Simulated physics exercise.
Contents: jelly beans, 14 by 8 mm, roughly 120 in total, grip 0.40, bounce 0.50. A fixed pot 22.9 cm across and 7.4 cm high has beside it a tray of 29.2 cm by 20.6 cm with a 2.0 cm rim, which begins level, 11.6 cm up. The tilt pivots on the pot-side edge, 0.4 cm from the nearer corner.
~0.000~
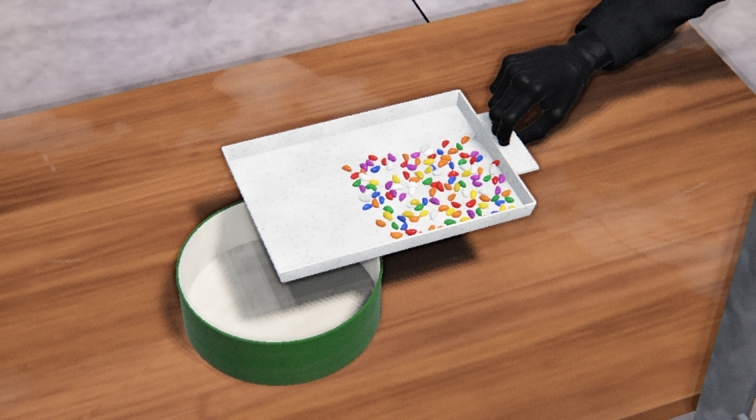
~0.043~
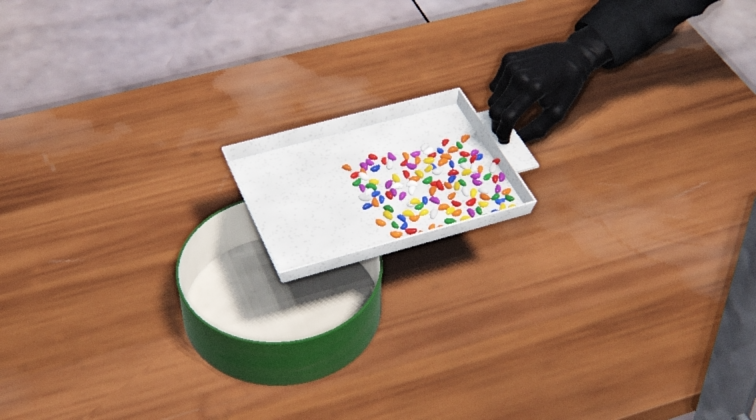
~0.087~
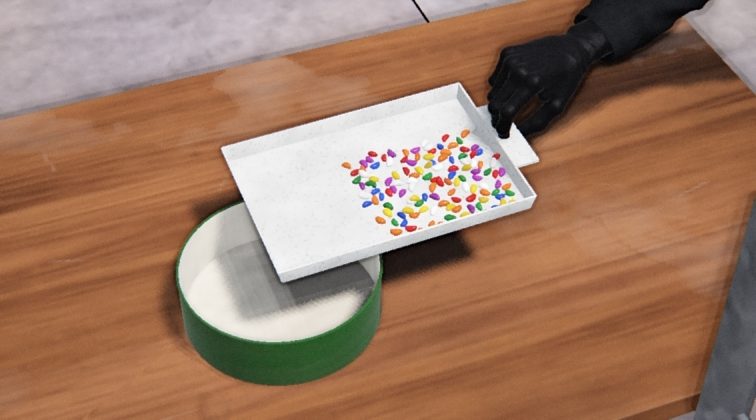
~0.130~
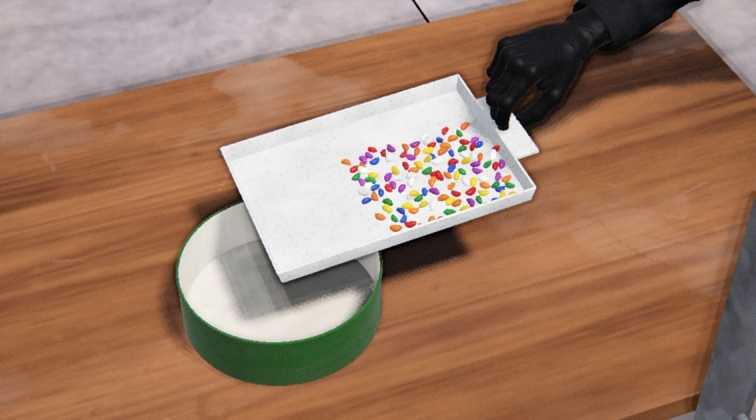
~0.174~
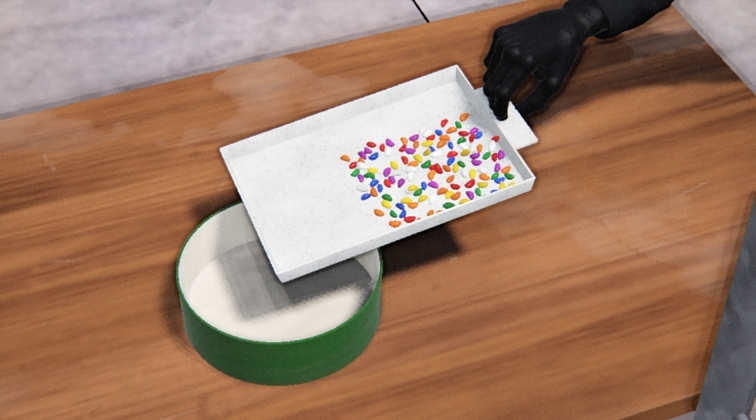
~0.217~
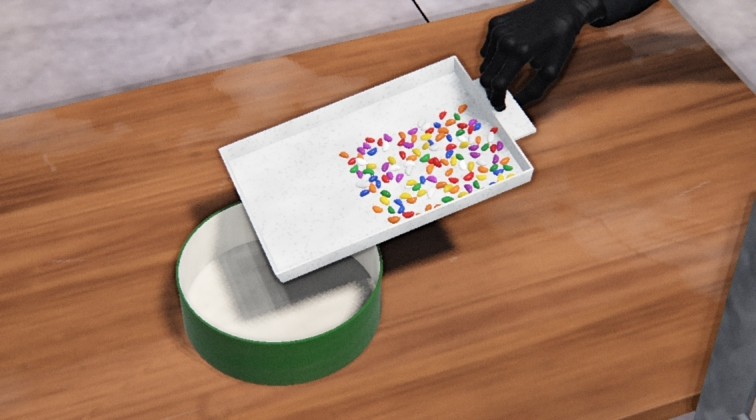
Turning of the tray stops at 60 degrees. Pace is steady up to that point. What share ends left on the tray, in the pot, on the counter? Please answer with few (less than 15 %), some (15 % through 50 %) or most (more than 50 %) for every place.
Tray: Most, pot: Some, counter: Few.
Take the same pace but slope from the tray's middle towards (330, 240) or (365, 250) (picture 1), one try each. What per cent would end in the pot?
That would be close to 40 per cent and then close to 5 per cent.
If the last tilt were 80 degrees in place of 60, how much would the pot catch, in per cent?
40 per cent.
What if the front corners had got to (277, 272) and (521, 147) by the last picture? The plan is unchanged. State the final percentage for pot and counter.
Final per cent - pot 45, counter 10.
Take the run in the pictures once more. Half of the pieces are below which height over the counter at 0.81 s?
Roughly 14 centimetres, more or less.
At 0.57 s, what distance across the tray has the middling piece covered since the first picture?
4 cm.
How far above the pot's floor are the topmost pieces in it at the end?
Some 1.0 cm above the floor.
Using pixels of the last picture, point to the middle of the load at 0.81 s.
Load centre, approx.: (261, 212) px.
After 0.57 s, tilt 34 degrees; the tray holds 100 %, the pot 0 %.
Then, at 0.81 s, tilt 51 degrees; the tray holds 95 %, the pot 0 %.
After 1.16 s, tilt 60 degrees; the tray holds 60 %, the pot 35 %.
At rest (2.2 s), tray 60 %, pot 35 %, counter 5 %.
